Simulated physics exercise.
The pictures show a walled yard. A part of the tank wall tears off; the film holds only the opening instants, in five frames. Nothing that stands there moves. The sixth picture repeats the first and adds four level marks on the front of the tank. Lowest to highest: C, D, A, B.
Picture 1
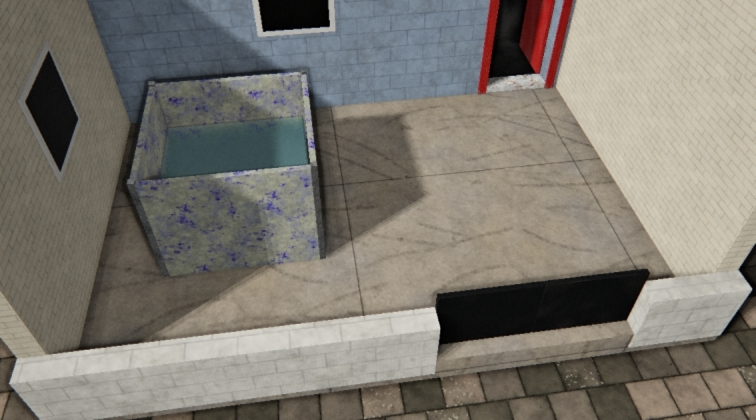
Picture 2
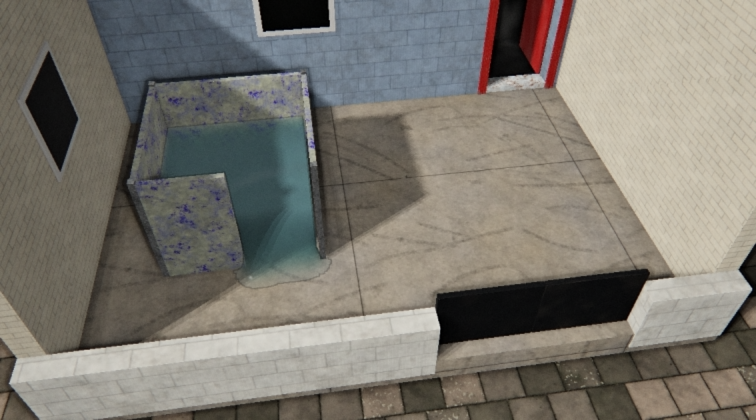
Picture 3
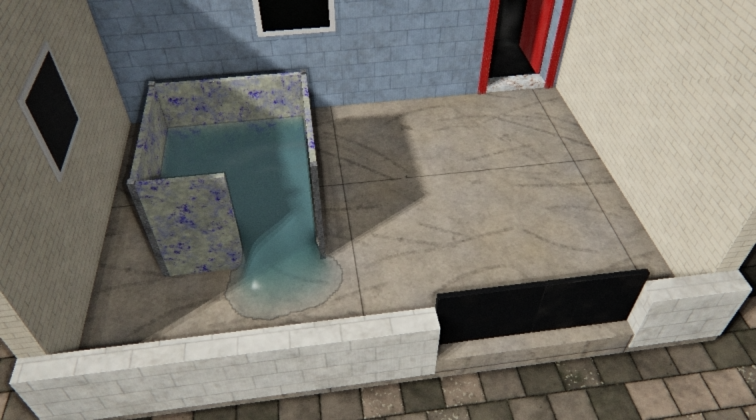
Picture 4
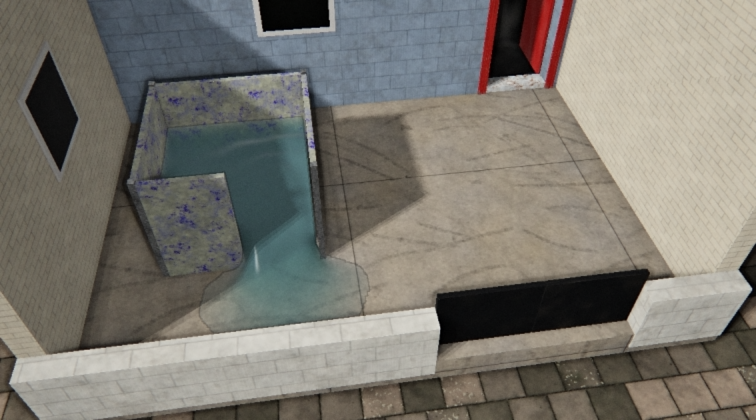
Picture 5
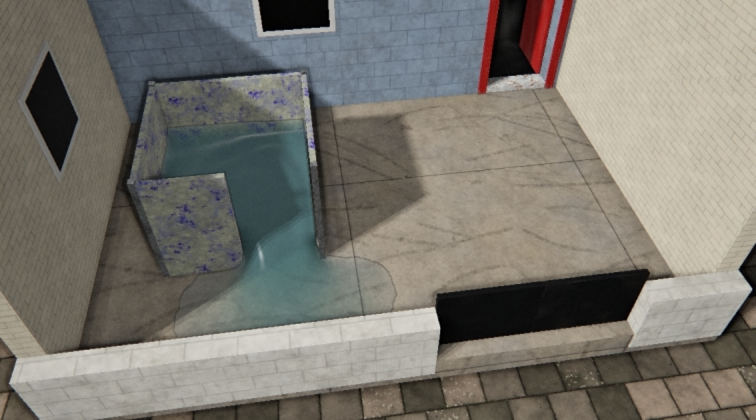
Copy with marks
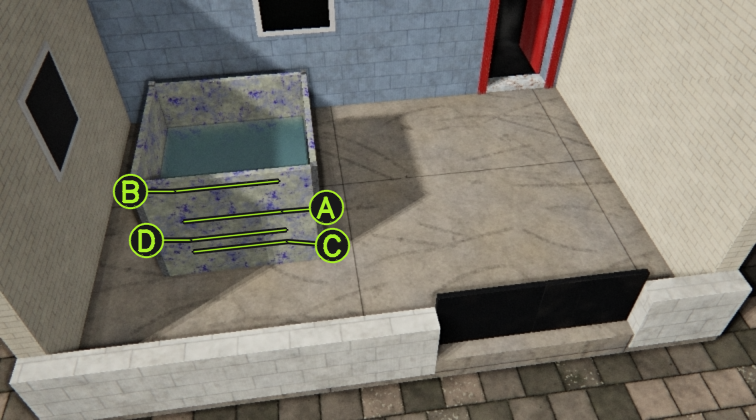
A paved yard, enclosed by pale side walls, a blue block wall and a low white front wall, is seen from above by a still camera. A blue-speckled tank of teal water stands at left, with a red-framed doorway at back right and a black gate in front. Part of the tank's front opens, and water pours out, spreading across the nearby paving.
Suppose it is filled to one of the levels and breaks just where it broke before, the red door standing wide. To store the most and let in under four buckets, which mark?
Take D.
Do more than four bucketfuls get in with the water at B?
Yes, it does.
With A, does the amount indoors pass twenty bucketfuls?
No, less.
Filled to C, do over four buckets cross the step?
No, not at all.
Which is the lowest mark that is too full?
That is mark A.
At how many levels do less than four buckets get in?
Two.
On the marked copy, A at (233, 216); B at (226, 186); C at (241, 246); D at (238, 234); from the bottom up C, D, A, B.
With A, about 11 bucketfuls get in.
With B, dozens of bucketfuls pour in.
With C, nothing gets over.
With D, a bucket or two gets in.
